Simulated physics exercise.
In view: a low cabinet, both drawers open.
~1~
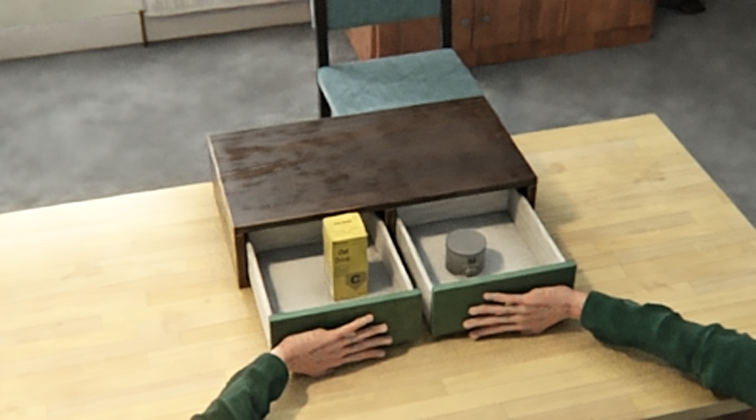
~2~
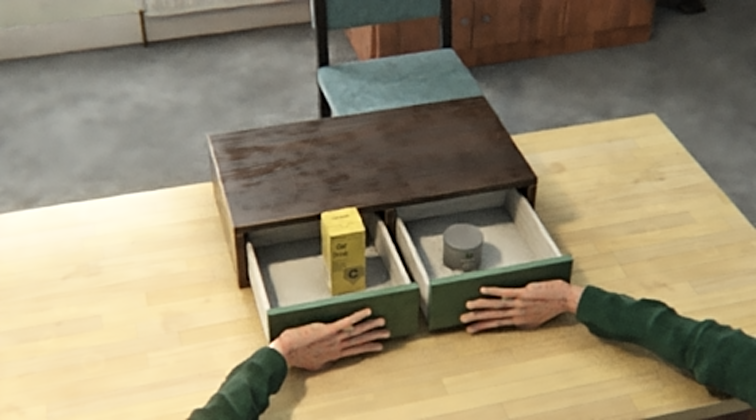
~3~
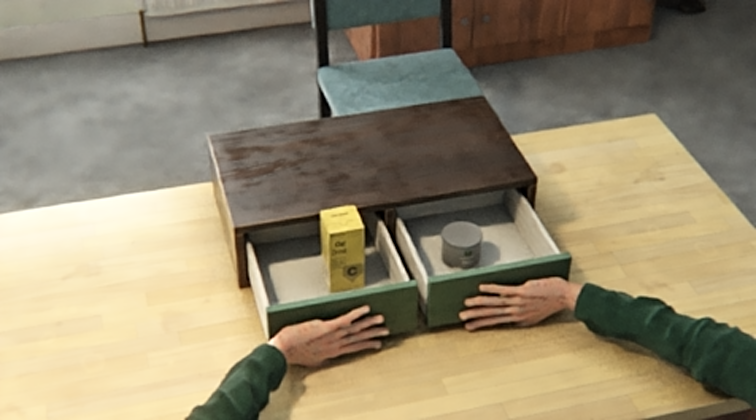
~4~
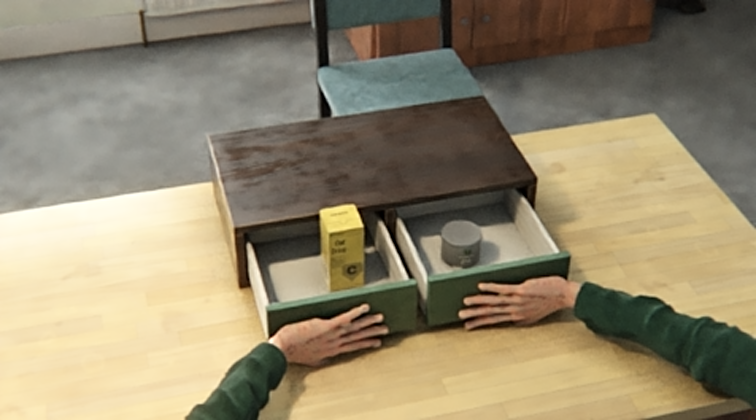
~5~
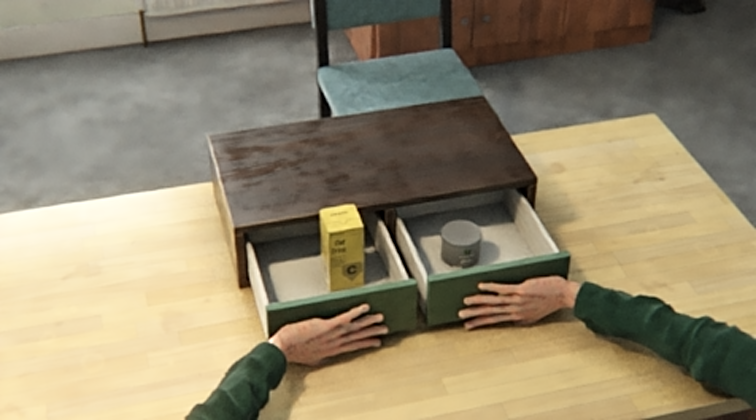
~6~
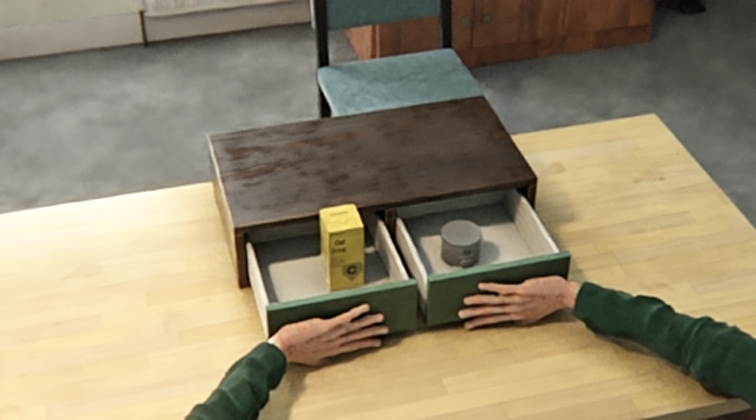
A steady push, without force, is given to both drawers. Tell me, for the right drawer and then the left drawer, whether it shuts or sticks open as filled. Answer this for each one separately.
Result: The right drawer sinks fully in; the left drawer gets caught.
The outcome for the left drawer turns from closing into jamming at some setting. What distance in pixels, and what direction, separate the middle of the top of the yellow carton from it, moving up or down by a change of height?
It takes a shift of 4 pixels in the downward direction.
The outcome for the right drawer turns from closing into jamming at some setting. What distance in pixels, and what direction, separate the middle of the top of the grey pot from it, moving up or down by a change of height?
About 16 pixels, upward.
Then, 0.40 s on from there, right drawer starting in; left drawer about half in.
In the end, the right drawer shuts flush; the left drawer stays ajar.
